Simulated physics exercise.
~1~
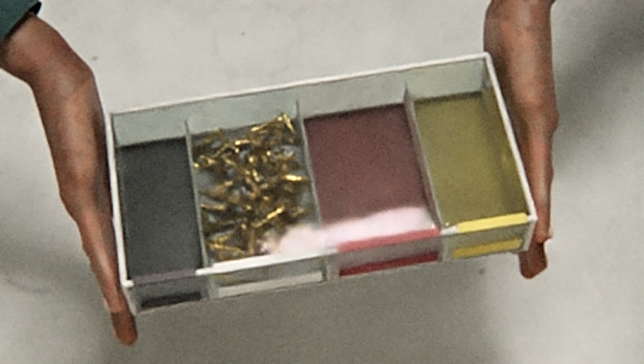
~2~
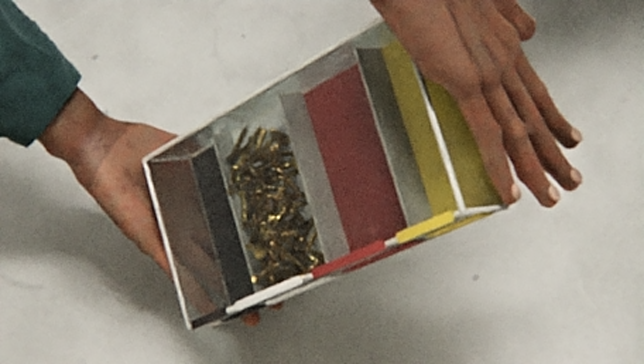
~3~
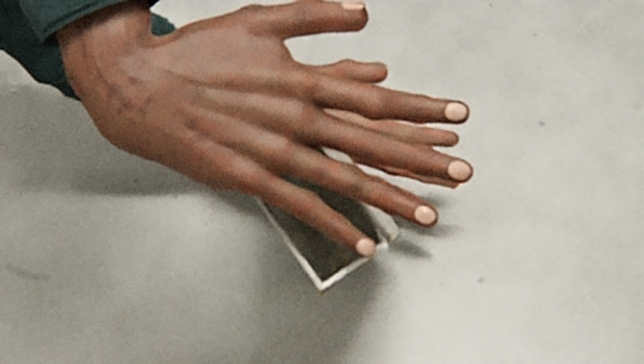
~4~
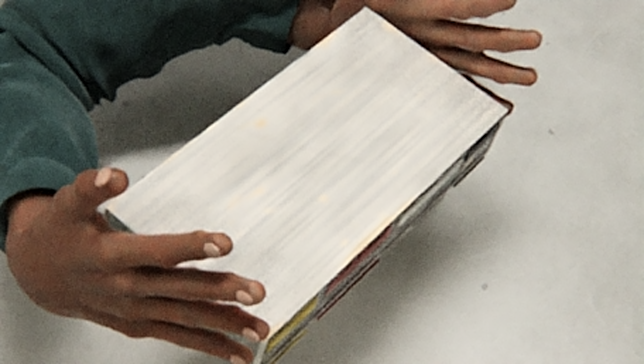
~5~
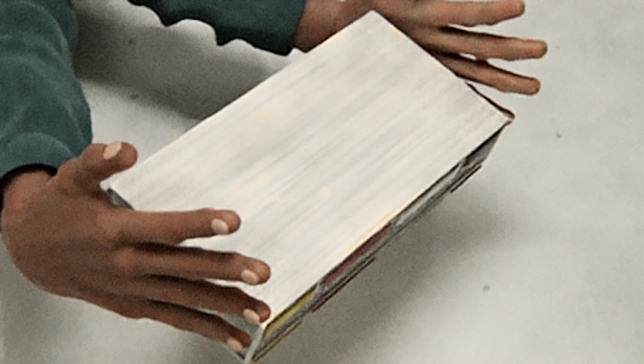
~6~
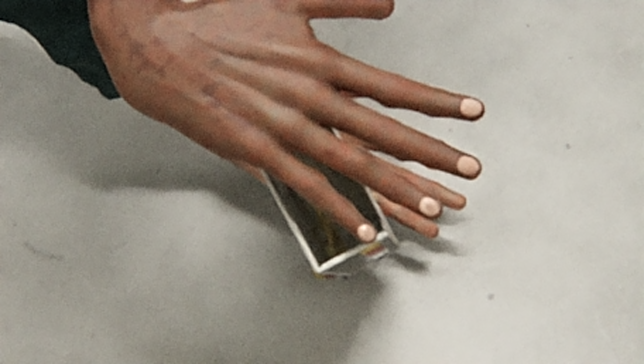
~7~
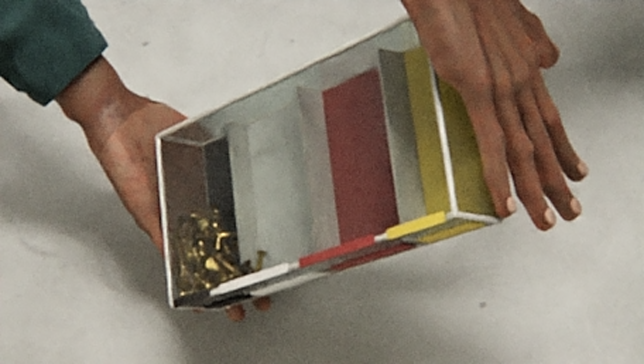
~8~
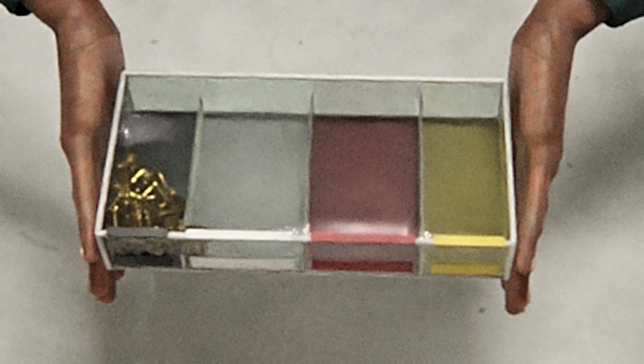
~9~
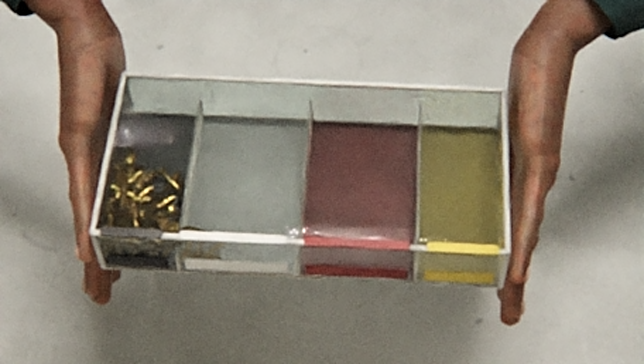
Above a pale grey surface, two hands tipped a clear-lidded box of brass-coloured screws until its plain back faced up, then turned it level again, leaving the screws, first in the white section, gathered almost entirely in the black one at left.
